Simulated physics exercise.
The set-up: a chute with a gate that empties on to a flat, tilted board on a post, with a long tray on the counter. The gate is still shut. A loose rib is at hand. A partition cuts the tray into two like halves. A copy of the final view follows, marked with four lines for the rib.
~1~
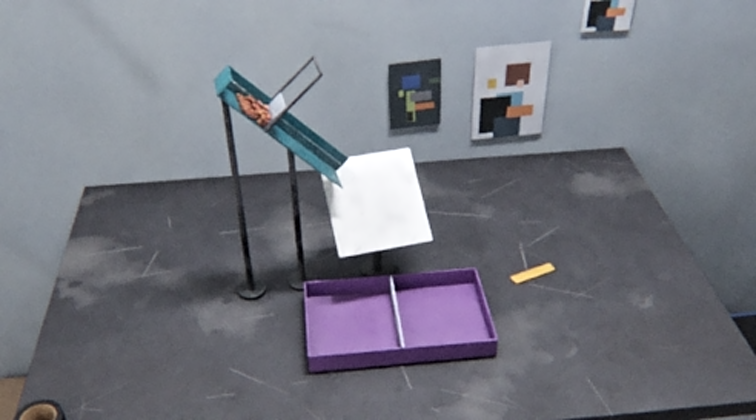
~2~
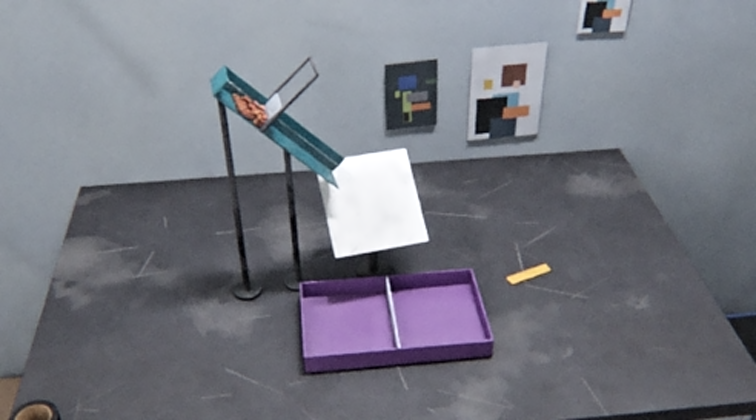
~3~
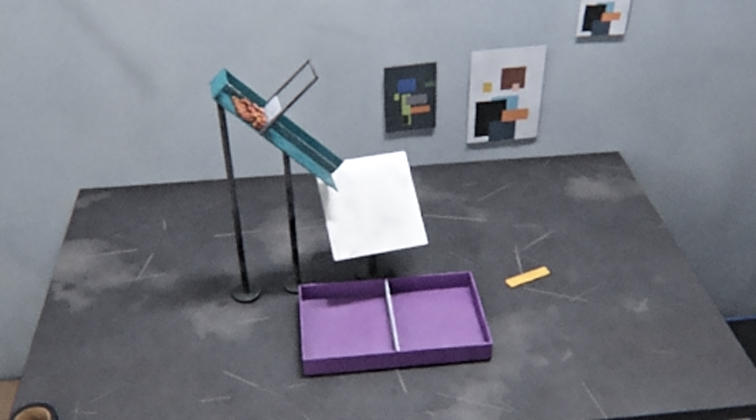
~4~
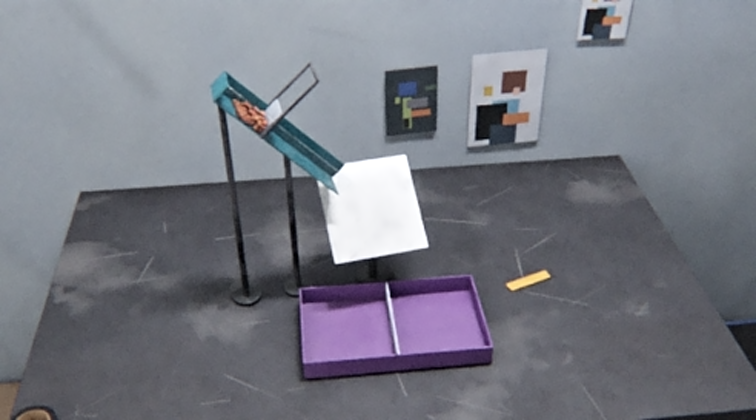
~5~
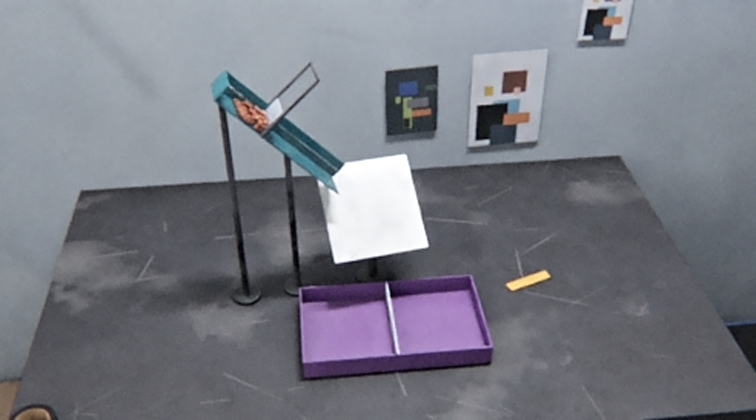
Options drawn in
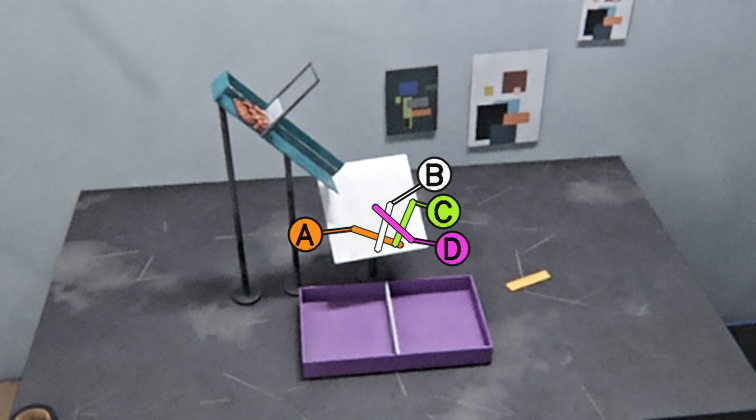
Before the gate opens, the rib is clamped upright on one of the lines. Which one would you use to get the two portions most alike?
C works best here.
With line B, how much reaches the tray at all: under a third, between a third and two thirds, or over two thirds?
Over two thirds.
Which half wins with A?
More lands on the right.
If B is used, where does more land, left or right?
More lands on the left.
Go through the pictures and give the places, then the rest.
The first frame shows load behind the gate near (257, 109), clay pellets; lip of the chute near (339, 180), sloping steeply.
The second frame shows middle of the board near (372, 202), tilted fairly steeply; middle of its low edge near (383, 249); of its high edge near (361, 156).
The third frame shows front corners of the tray near (304, 359) and (492, 343); front end of its middle wall near (399, 351); gate still shut near (276, 107).
The fourth frame shows middle of the load near (254, 115); lip near (335, 186).
The fifth frame shows middle of the load near (254, 114); lip near (335, 186).
On the marked copy, line A from (353, 228) to (400, 244); line B from (390, 204) to (377, 249); line C from (413, 202) to (395, 244); line D from (375, 207) to (411, 239).
For line A, of what is caught, only a few in the left half, all but a few in the right.
For line B, of what is caught, the bulk in the left half, close to a quarter in the right.
For line C, of what is caught, close to half in the left half, close to half in the right.
For line D, of what is caught, a small share in the left half, all but a few in the right.
